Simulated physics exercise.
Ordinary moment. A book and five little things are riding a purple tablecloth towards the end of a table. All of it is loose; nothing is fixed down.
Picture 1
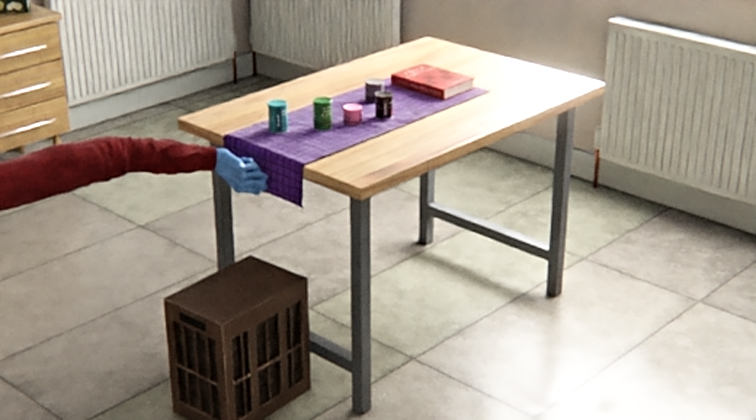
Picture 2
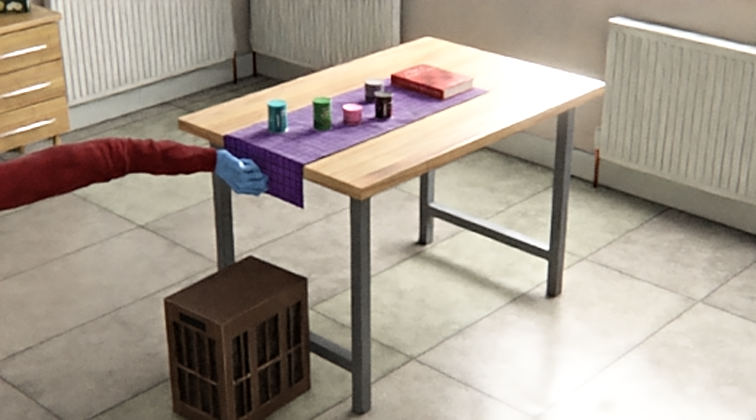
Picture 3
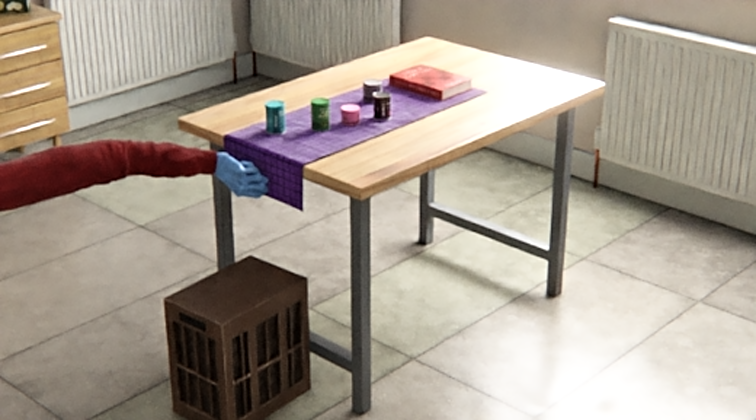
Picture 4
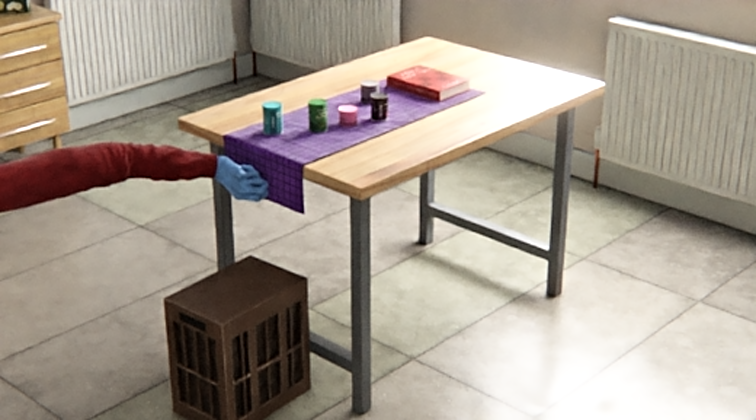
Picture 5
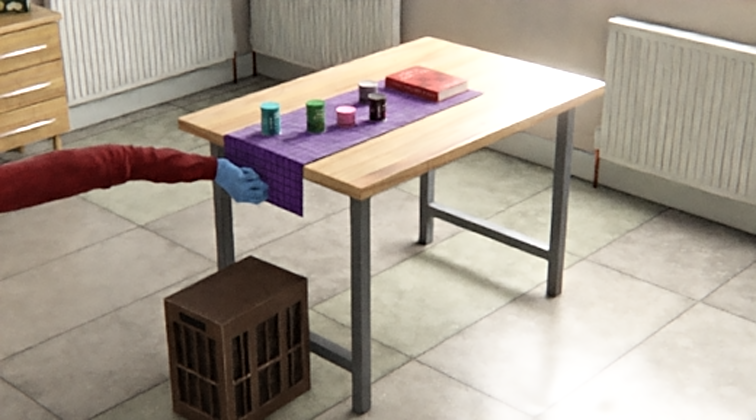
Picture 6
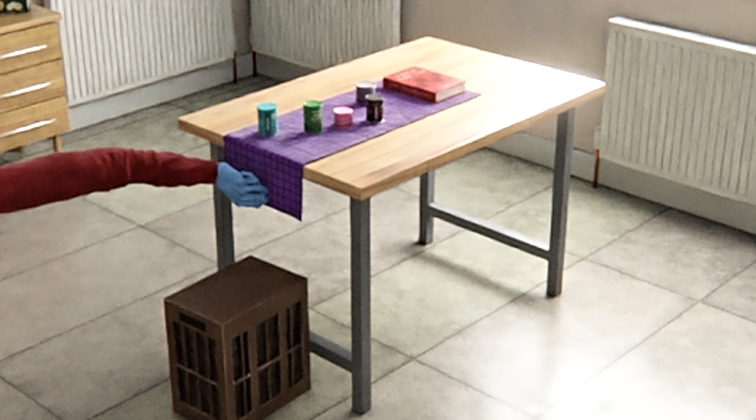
In the video, a blue-gloved hand at the left grips the hanging end of a purple cloth and slowly draws it slightly down over the table's edge, carrying a red book and five small containers a short way left.
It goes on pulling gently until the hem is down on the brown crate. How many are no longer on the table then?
The final total over the edge will be two.
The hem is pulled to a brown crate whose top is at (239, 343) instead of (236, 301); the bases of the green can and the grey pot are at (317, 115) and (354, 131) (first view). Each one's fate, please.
In the end the green can is no longer on top and the grey pot is no longer on top.
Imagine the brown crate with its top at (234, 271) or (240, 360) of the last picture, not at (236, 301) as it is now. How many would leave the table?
It would be 1 and 4.
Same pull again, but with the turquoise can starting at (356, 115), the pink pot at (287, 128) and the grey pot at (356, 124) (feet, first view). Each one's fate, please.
In the end the turquoise can is still up there, the pink pot is no longer up there and the grey pot is still up there.
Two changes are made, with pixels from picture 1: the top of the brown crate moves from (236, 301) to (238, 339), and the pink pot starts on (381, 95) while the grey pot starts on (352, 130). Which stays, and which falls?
Pink pot: Still up. Grey pot: Off.
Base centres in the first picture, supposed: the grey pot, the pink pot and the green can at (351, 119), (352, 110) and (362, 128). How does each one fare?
Grey pot - stays aboard, pink pot - stays aboard, green can - stays aboard.
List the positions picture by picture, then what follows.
In the first frame, hem (303, 208); turquoise can (277, 102); green can (322, 100); pink pot (353, 107); black can (384, 94); grey pot (374, 81); top of the crate (236, 301).
In the second frame, hem (304, 209); turquoise can (277, 103).
In the third frame, hem (303, 211); green can (320, 101).
In the fourth frame, hem (305, 214); pink pot (348, 108); top of the crate (236, 301).
In the fifth frame, hem (304, 217); black can (378, 96).
In the sixth frame, hem (302, 222); turquoise can (267, 106); green can (312, 103); pink pot (343, 110); black can (375, 97); grey pot (365, 84).
Soon after, hem near (265, 247); turquoise can gone.
Then, hem on the crate; turquoise can and green can gone.
At rest, hem on the crate; turquoise can and green can gone. It carries off two.
